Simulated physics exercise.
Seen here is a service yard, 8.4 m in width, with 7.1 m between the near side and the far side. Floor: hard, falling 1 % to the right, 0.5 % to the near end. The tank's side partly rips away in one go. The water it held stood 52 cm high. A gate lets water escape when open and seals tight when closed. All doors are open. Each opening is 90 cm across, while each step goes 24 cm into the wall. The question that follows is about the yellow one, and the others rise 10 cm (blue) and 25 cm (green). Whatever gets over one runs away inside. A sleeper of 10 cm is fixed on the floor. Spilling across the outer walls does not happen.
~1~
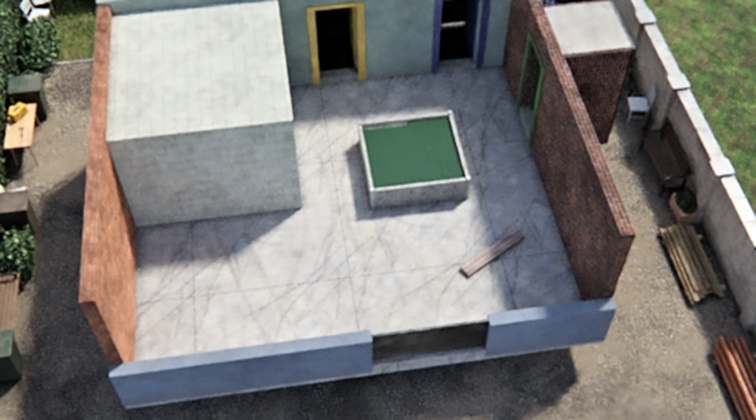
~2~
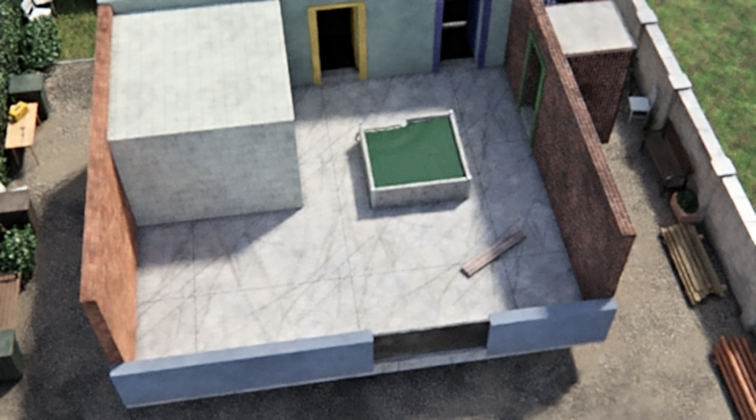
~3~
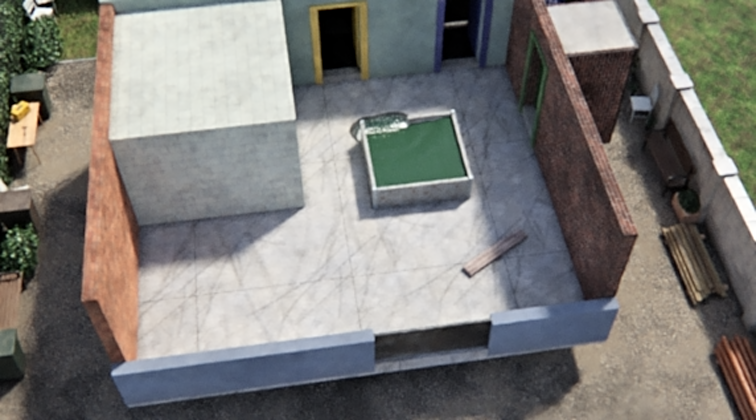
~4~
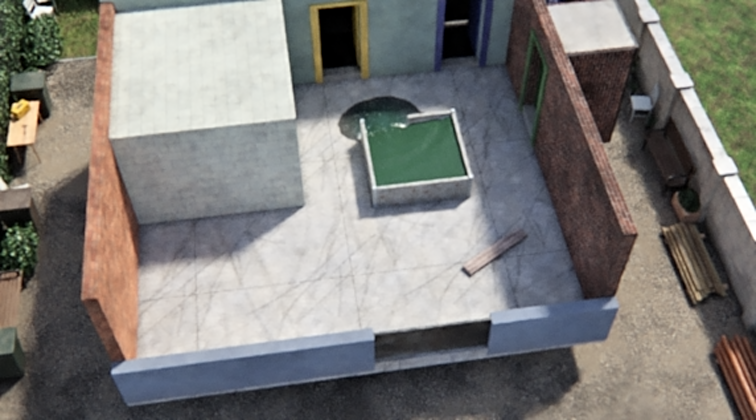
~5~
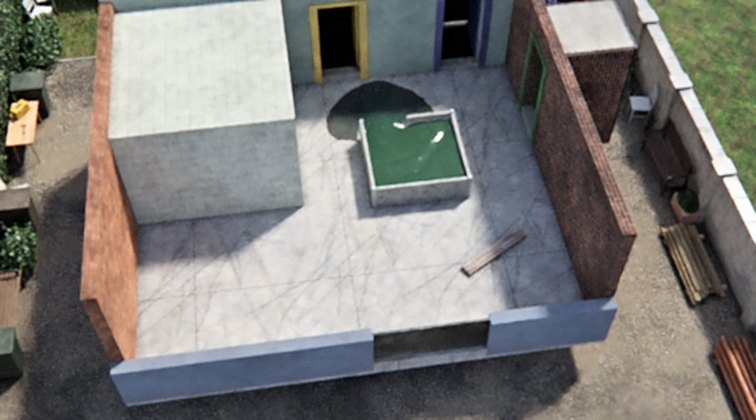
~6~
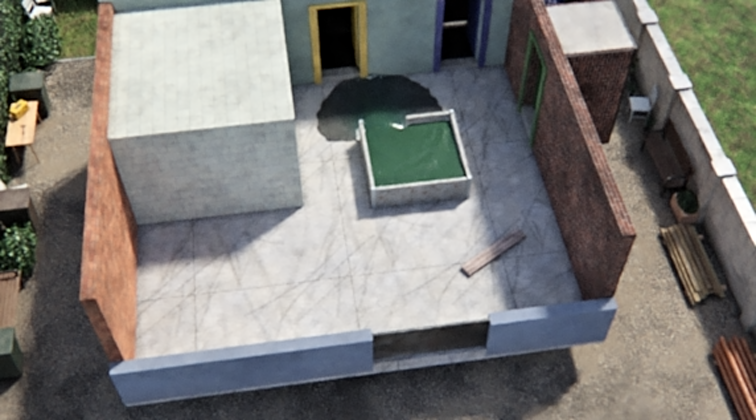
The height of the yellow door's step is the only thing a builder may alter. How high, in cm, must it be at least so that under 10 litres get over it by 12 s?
At least 22 cm or so.
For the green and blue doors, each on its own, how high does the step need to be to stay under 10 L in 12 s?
You'd want some 5.5 cm at green and some 6.0 cm at blue.
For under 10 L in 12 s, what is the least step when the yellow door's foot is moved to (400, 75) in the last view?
It needs about 21 cm.
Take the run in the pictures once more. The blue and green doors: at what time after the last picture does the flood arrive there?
Blue: 0.8 s, green: 2.2 s.
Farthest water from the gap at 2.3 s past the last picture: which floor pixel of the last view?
Roughly at (500, 67) in the last view.
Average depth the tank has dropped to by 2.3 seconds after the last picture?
On average, around 26 cm.
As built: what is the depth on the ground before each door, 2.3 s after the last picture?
Reading in centimetres: Blue = 7, green = 3, yellow = 21.
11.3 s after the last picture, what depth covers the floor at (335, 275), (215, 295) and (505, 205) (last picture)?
Close to 2, 0 and 4 cm deep.
Then, 0.7 s after the last picture water covers 10 % of the floor, deepest (30 cm) near (374, 137); 24 cm at the yellow door, 6 litres in over its 16 cm step.
Then, 2.3 s after the last picture water covers 20 % of the floor, deepest (22 cm) near (349, 93); 21 cm at the yellow door, 51 litres in over its 16 cm step.
Then, 11.3 s after the last picture water covers 75 % of the floor, deepest (10 cm) near (558, 328); 5 cm at the yellow door, 60 litres in over its 16 cm step.
At the yellow door as built, the water peaked near 25 cm, 1.3 s after the last picture.
With a step of 19.5 cm, 26 litres would have come in within the 12 s; with 26 cm, 1 litre. So under 10 litres takes about 22 cm.
